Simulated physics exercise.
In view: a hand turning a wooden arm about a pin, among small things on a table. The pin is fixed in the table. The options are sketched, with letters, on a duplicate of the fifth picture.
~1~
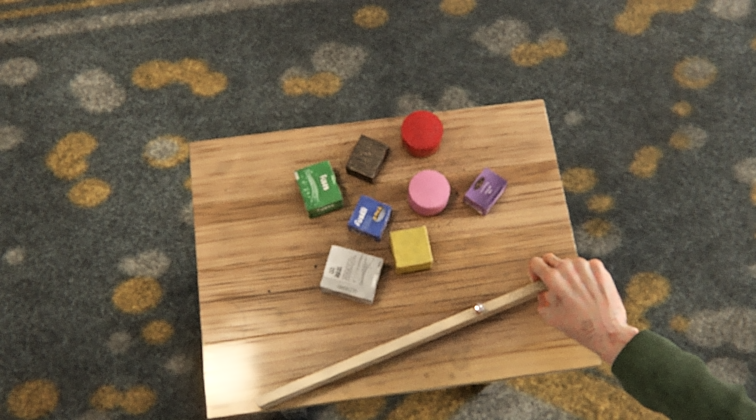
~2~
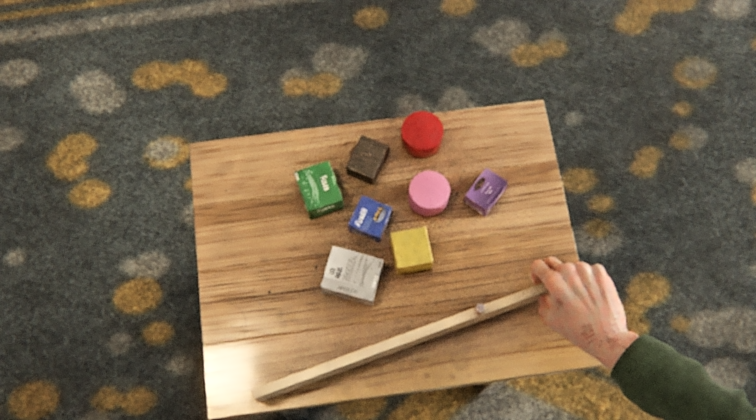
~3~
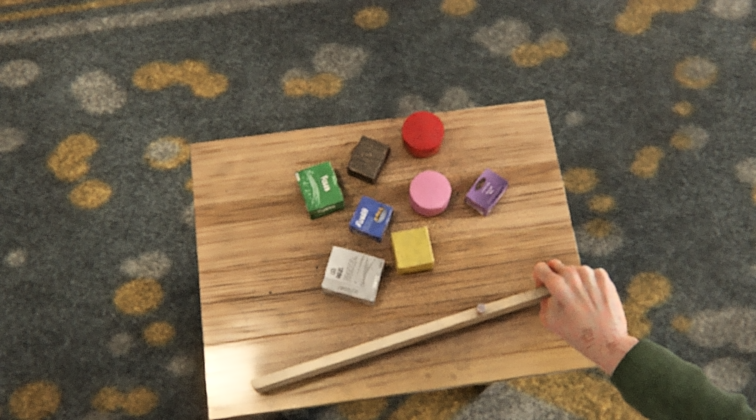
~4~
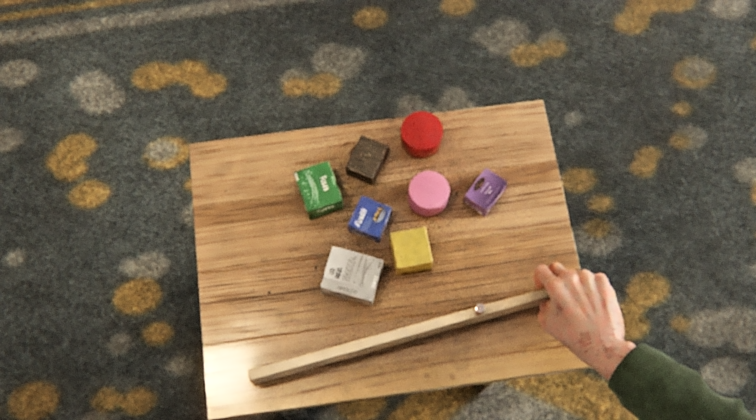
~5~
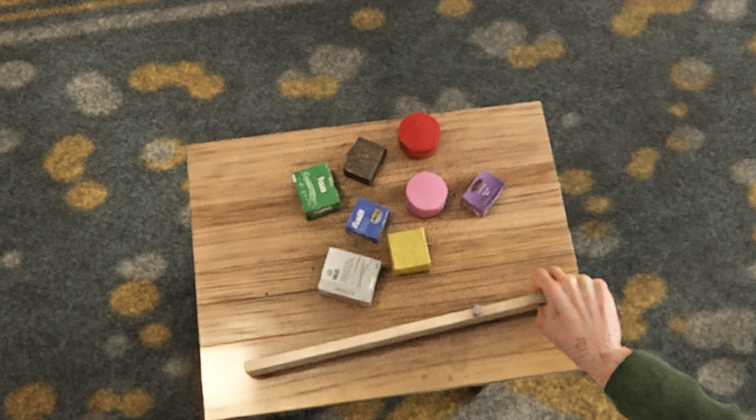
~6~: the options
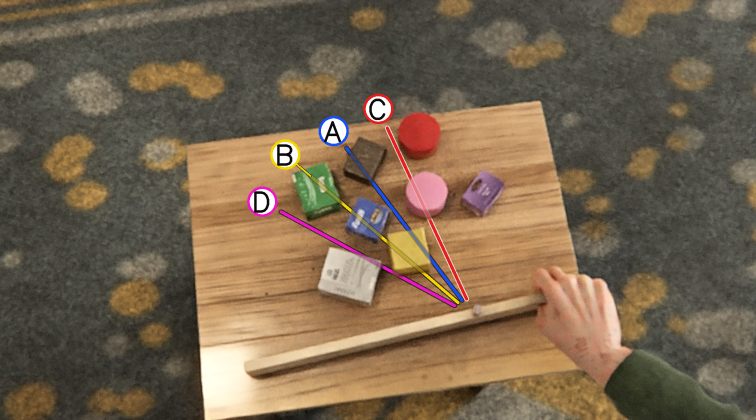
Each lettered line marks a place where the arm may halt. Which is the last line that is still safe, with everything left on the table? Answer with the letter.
It can go as far as A.
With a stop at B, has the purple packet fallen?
By then, no.
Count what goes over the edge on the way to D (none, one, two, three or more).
In all, none.
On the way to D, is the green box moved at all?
No.
On the marked copy, A at (403, 222); B at (382, 238); C at (426, 211); D at (366, 258).
With A. Early on, arm (356, 290); white box (352, 266); red pot (419, 137).
Further on, arm (377, 243); black block (369, 154); green box (324, 175).
At the end, arm (404, 219); red pot (435, 117); black block (398, 131); nothing has fallen.
As for the rest, B is safe but short; C drops the red pot; D is safe but short.
